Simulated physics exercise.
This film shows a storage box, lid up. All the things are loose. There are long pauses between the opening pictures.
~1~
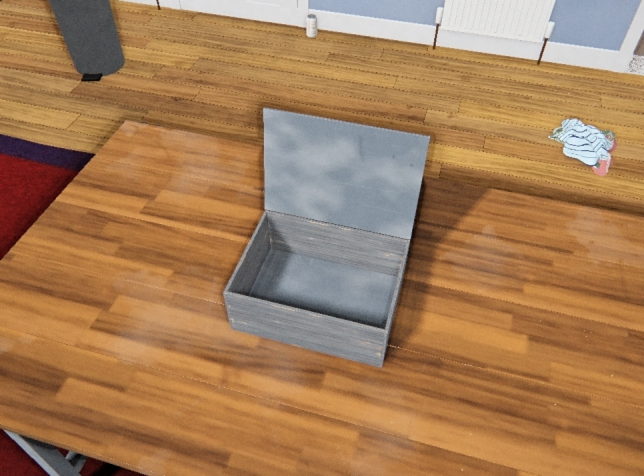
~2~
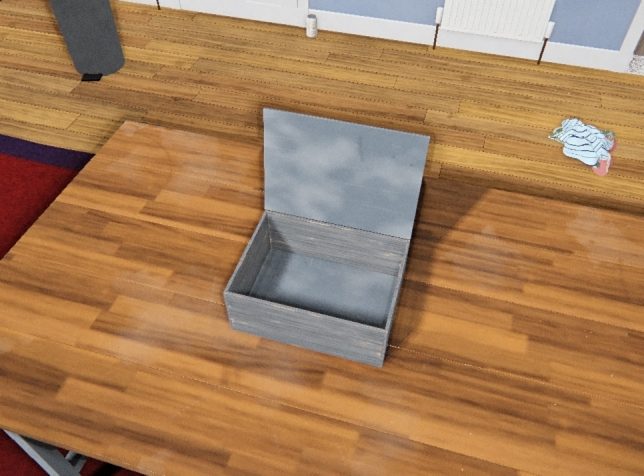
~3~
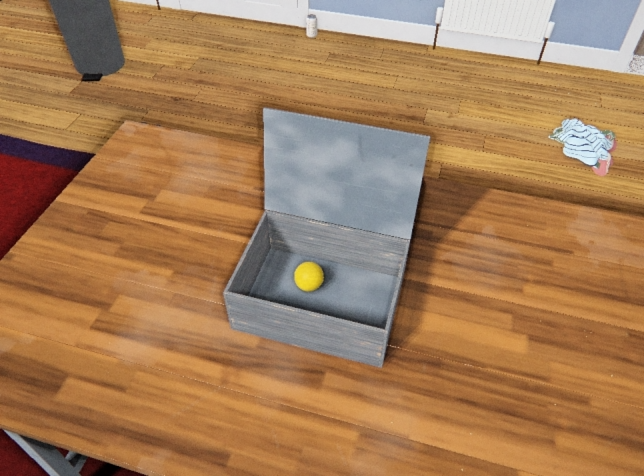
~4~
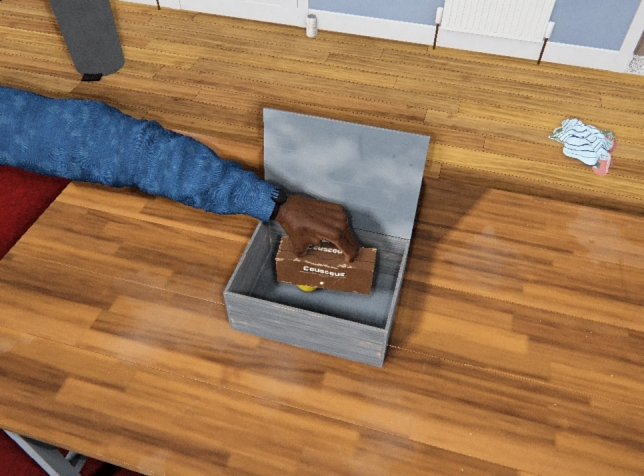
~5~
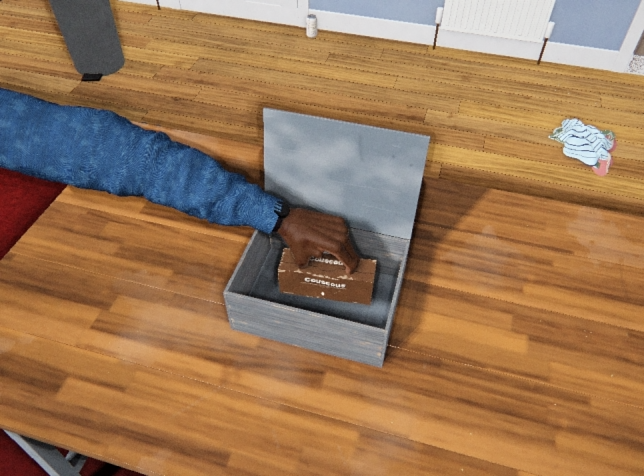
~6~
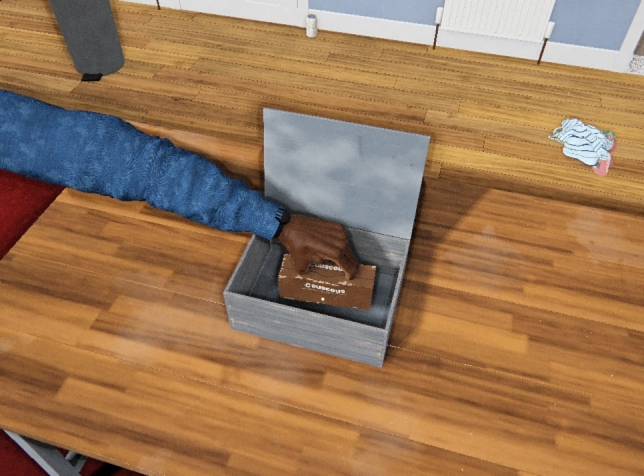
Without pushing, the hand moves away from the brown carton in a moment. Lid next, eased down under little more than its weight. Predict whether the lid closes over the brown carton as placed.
It closes.
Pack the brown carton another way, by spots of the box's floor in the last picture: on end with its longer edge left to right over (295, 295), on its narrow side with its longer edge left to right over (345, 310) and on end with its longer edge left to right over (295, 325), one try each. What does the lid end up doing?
Try 1: Lid shut; try 2: Lid shut; try 3: Lid not shut.
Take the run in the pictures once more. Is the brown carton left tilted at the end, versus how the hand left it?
At the finish it holds its orientation.
Then, 1.10 s after the last picture, lid starting down; brown carton slid a little near (327, 302).
Then, 1.70 s after the last picture, lid 52° above the rim; brown carton slid a little near (327, 302).
Then, 2.10 s after the last picture, lid 17° above the rim; brown carton slid a little near (327, 302).
At rest, lid shut; moved from the start, brown carton; yellow lemon in place. Seen from the same camera at the end, brown carton near (327, 302).
